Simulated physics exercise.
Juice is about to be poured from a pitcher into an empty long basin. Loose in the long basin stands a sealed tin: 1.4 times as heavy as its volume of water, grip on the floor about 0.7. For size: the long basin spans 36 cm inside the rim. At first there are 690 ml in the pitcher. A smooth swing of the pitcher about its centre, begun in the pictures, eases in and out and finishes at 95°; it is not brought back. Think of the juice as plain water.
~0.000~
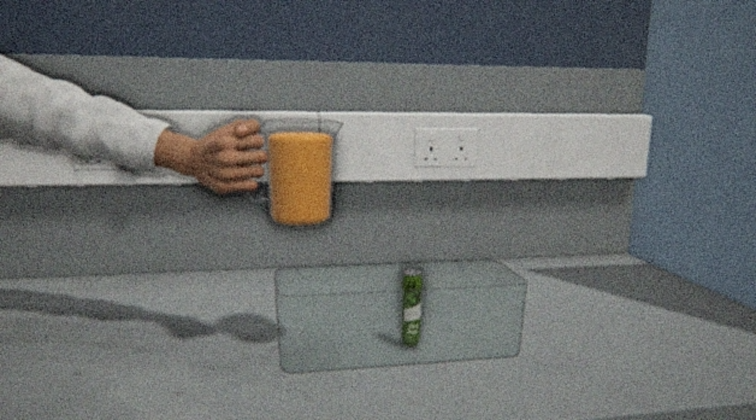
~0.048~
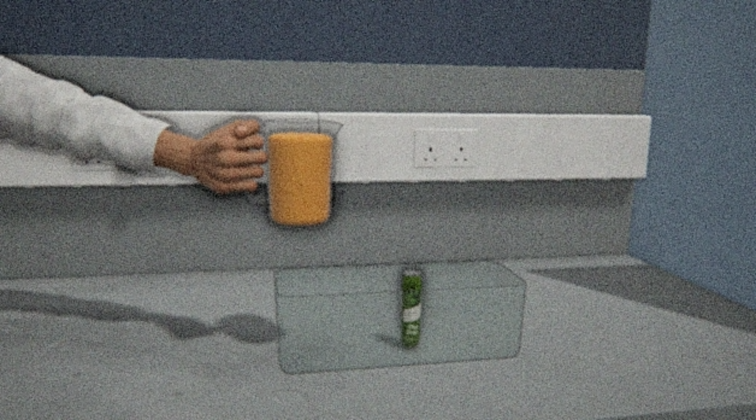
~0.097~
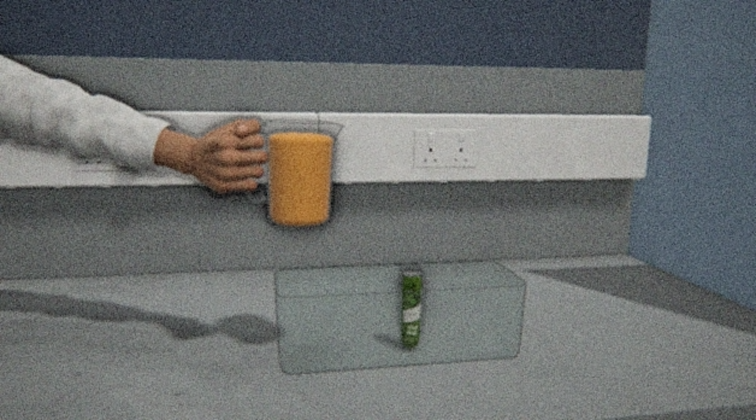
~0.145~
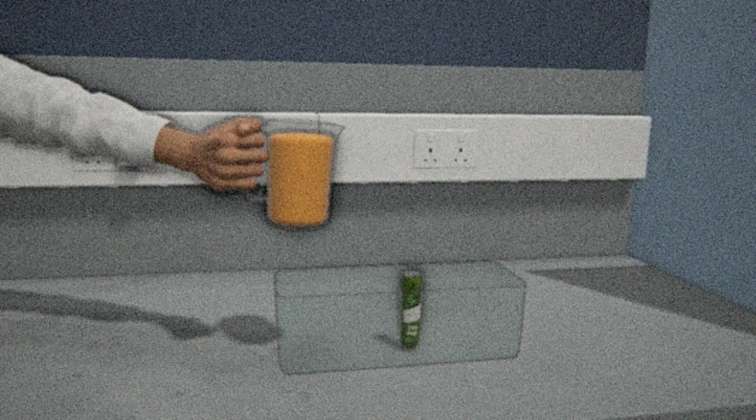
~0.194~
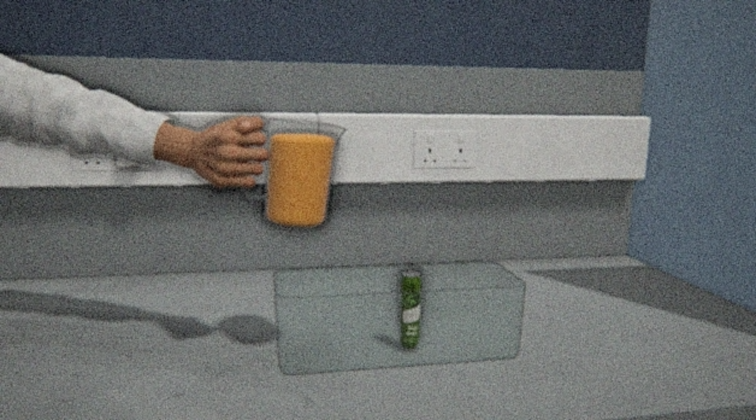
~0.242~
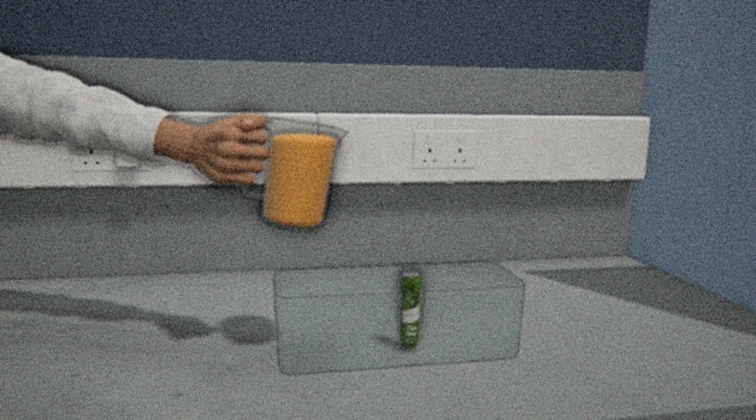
At the start, a hand reaching in from the left holds a clear pitcher of orange juice upright above a glass basin with a slim green tin inside it. The pitcher stays almost still at first, then tilts slightly to the right, while the basin and tin remain in place.
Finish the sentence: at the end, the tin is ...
Lying on its side.
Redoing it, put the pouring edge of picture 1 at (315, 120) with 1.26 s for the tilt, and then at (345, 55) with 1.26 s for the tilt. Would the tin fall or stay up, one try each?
In the first try it remains standing; in the second it remains standing.
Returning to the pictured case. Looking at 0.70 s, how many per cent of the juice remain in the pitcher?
Remaining: Near 92 % of the total.
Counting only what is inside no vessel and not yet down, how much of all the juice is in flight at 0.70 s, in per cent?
At that moment, about 8 percent.
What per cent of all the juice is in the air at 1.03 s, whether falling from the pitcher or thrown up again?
20 in a hundred, give or take.
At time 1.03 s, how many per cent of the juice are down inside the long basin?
26 per cent, give or take a little.
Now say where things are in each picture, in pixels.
The first frame shows tilt 0°; pouring edge (343, 122); surface from (267, 136) to (332, 136); the long basin's rim runs from (276, 283) to (512, 272); the tin's top is at (412, 276).
The second frame shows tilt 0°; pouring edge (343, 123); surface from (268, 136) to (332, 137).
The third frame shows tilt 1°; pouring edge (344, 124); surface from (268, 136) to (332, 138).
The fourth frame shows tilt 3°; pouring edge (345, 126); surface from (269, 137) to (334, 138).
The fifth frame shows tilt 5°; pouring edge (347, 128); surface from (270, 137) to (335, 138).
The sixth frame shows tilt 8°; pouring edge (349, 131); surface from (271, 138) to (336, 138).
Then, 0.70 s in, the tilt is 55° and 91 per cent is still to pour; the tin stands where it began.
Then, 1.03 s in, the tilt is 87° and 55 per cent is still to pour; the tin stands where it began.
Then, 1.38 s in, the tilt is 95° and 14 per cent is still to pour; the tin lies on its side.
Then, 1.76 s in, the tilt is 95° and 3 per cent is still to pour; the tin lies on its side.
Finally, the tin lies on its side.
